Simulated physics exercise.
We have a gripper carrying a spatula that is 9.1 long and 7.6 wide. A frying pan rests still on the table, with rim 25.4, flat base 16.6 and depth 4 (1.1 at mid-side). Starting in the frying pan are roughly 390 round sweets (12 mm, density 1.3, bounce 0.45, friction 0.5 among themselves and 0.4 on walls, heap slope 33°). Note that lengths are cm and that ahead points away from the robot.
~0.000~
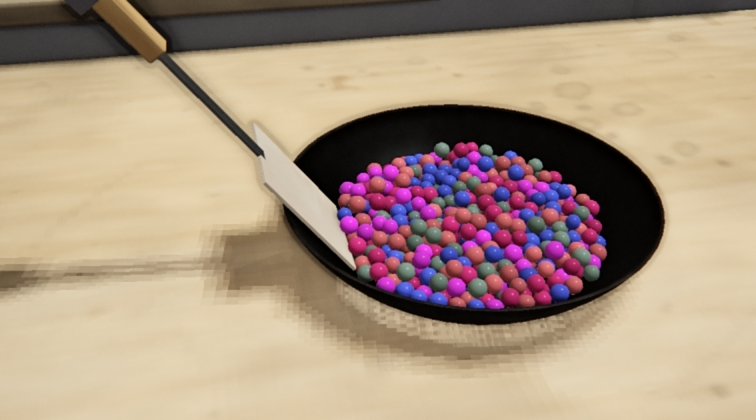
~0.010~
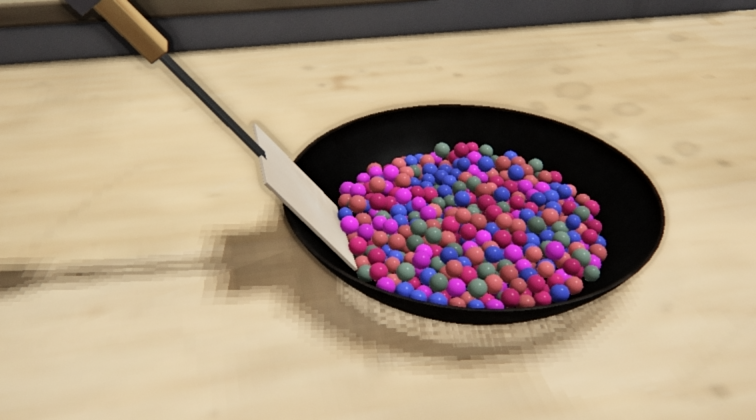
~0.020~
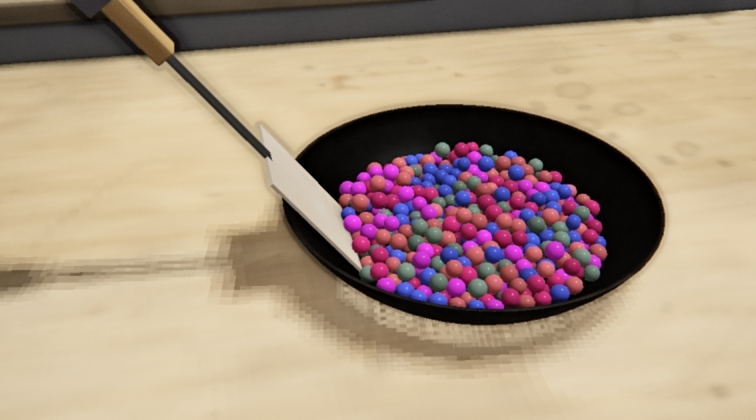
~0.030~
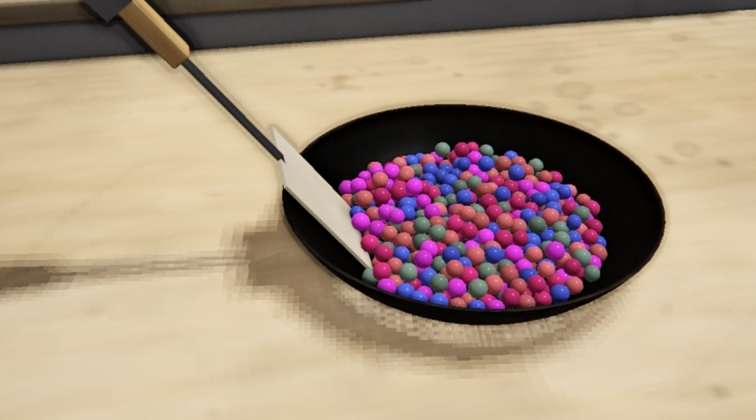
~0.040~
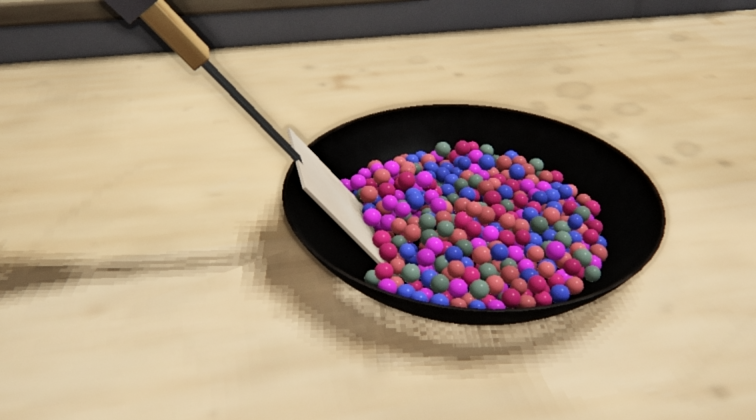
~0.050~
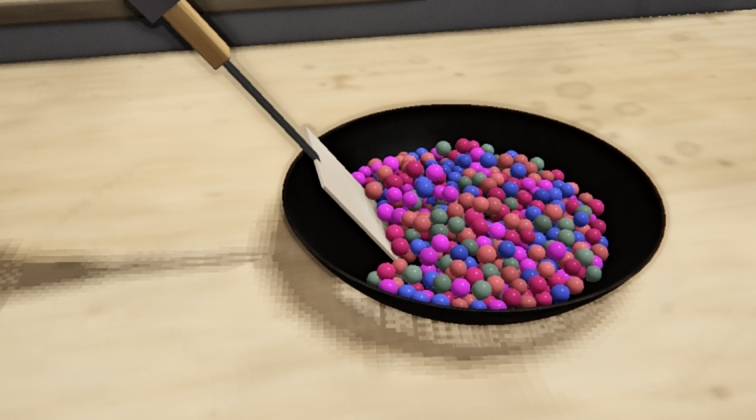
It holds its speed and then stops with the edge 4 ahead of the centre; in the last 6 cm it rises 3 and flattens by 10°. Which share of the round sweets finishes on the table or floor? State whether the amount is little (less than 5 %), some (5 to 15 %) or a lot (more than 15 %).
The amount is some, 5 to 15 %.
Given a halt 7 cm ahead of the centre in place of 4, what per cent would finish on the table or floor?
In that case around 25 per cent.
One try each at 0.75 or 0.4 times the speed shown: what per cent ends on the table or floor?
The two tries give roughly 5 and 0 in a hundred.
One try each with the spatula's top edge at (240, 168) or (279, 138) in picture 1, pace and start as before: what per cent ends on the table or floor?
Close to 10 and 10 percent respectively.
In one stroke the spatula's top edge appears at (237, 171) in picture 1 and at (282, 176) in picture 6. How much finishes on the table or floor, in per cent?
About 0 per cent.
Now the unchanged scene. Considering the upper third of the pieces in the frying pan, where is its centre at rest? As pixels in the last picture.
Pixel estimate: About (569, 193).
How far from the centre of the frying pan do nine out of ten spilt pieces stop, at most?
55 cm.
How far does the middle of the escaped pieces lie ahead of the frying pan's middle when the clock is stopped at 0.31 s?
It's close to 18 cm ahead of the centre.
By 0.07 s, sloping 54°, highest piece 6 above the table; 391 in the frying pan.
By 0.10 s, sloping 50°, highest piece 8 above the table; 391 in the frying pan.
By 0.31 s, sloping 44°, highest piece 5 above the table; 359 in the frying pan, 28 on the table or floor, 4 on the blade or in flight.
By 1.36 s, sloping 44°, highest piece 5 above the table; 359 in the frying pan, 32 on the table or floor.
Final count, 359 in the frying pan, 32 on the table or floor. That is 8 % on the table or floor.
